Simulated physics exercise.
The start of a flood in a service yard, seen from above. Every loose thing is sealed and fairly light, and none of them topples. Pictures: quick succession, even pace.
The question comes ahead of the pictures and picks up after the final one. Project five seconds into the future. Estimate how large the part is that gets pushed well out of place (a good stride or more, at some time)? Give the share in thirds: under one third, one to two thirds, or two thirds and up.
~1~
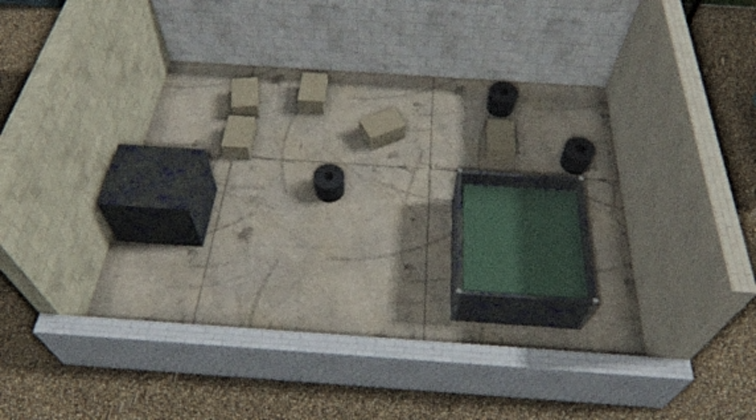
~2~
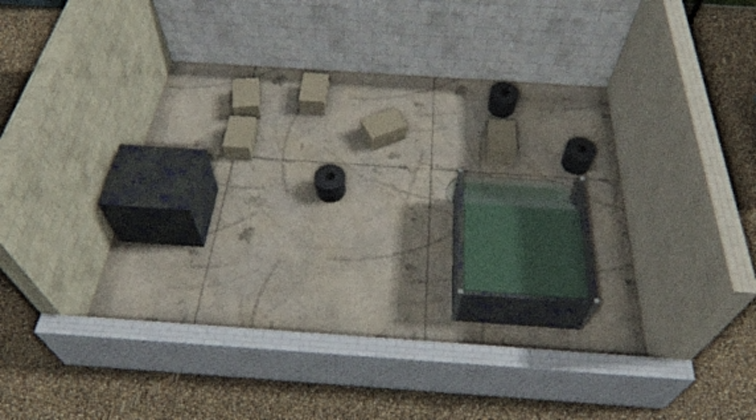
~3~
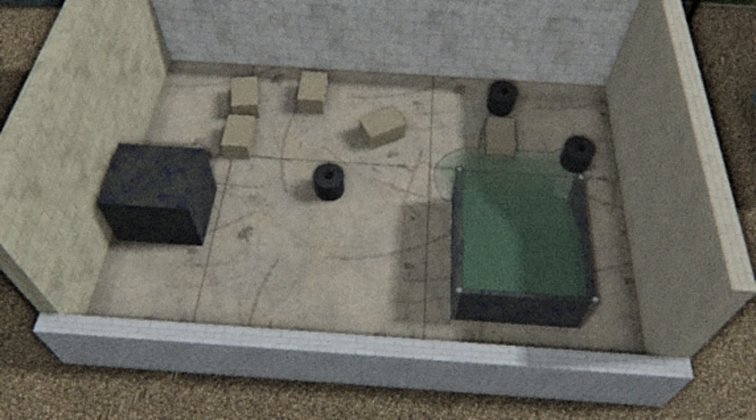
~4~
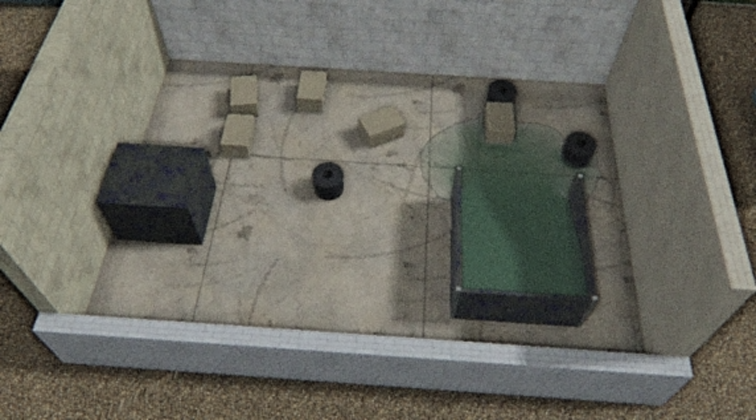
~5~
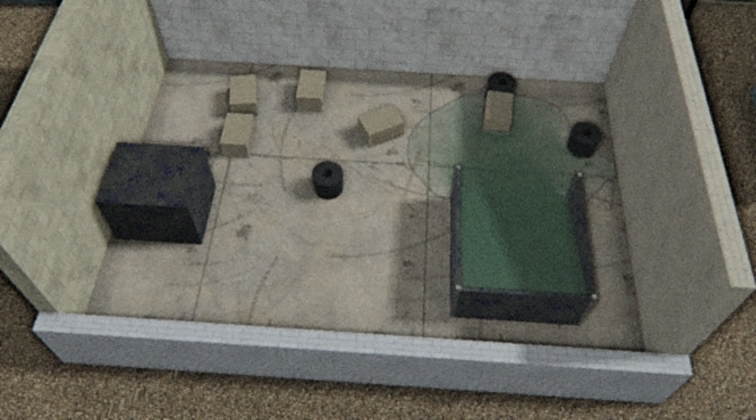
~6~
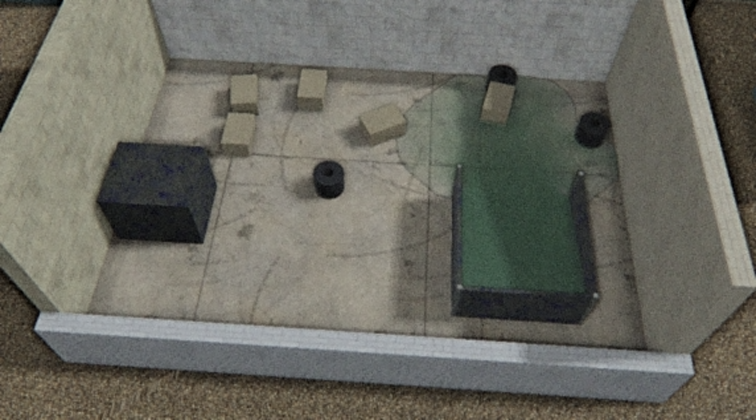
That share hits two thirds or goes past it.
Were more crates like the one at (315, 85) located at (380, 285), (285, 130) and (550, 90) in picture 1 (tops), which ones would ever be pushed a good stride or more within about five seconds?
Listed in sequence, the answers are remains nearby, displaced a stride and displaced a stride.
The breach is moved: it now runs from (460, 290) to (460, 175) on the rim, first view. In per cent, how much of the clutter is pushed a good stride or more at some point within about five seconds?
About 50 %.
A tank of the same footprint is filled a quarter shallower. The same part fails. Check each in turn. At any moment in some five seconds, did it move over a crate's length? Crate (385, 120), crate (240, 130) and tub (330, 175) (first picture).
As asked: Went the distance, went the distance, fell short.
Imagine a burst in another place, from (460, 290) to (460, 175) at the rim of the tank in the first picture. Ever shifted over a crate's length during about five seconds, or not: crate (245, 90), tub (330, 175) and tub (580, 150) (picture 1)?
Results in order: Moved that far / moved that far / stayed within it.
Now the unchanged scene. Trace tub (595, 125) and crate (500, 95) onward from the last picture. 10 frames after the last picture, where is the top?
Estimate: First at (588, 68), second at (420, 77), approximately.
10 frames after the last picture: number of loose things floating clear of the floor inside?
I make it 3.
A moment on, 2 of 8 are well off their spots; 2 afloat.
Next, 4 of 8 are well off their spots; 3 afloat.
Later, 5 of 8 are well off their spots; 6 afloat.
In the end, 7 of 8 are well off their spots, and 7 have been at some point; 6 afloat.
